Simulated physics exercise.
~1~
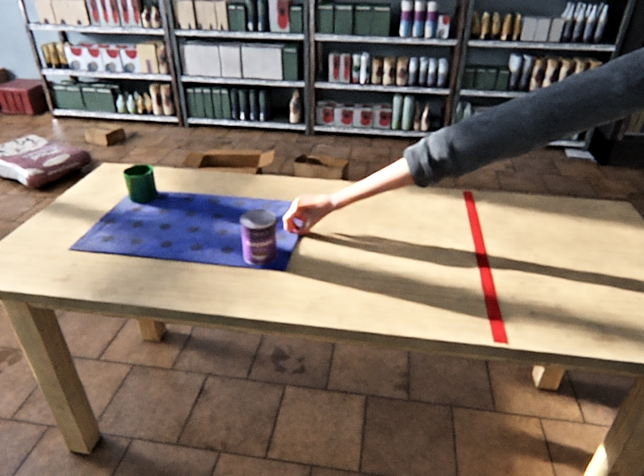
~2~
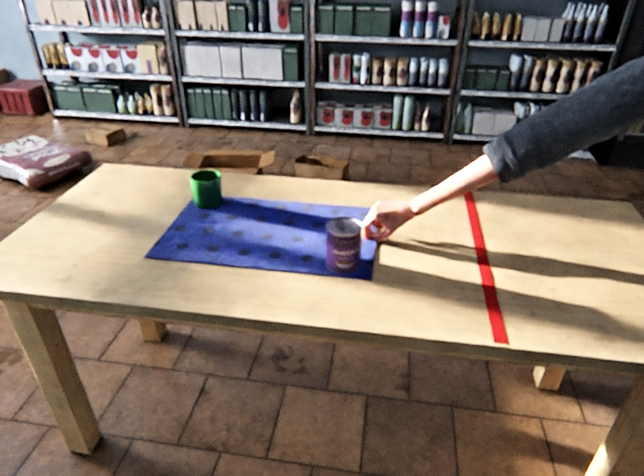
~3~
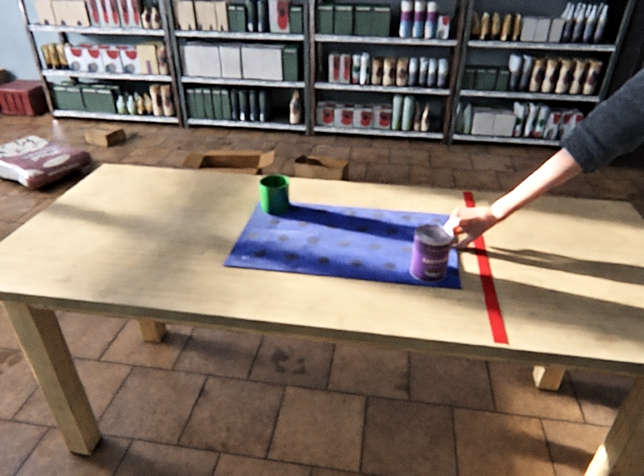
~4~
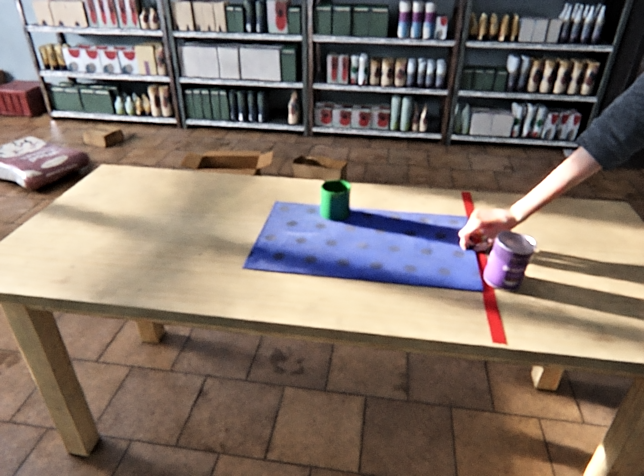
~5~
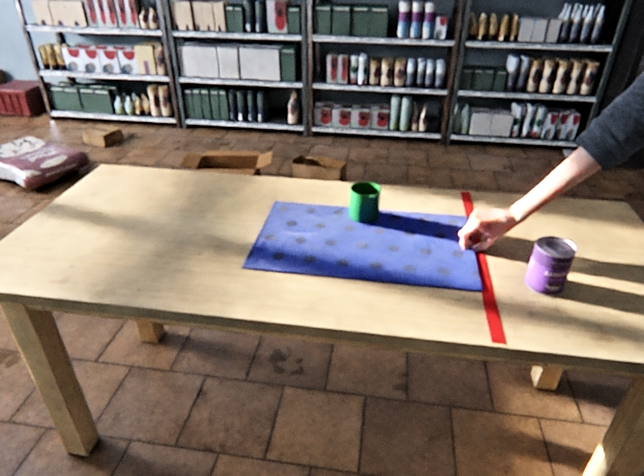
A blue mat pulled right by a hand stops, and its purple tin slides off.
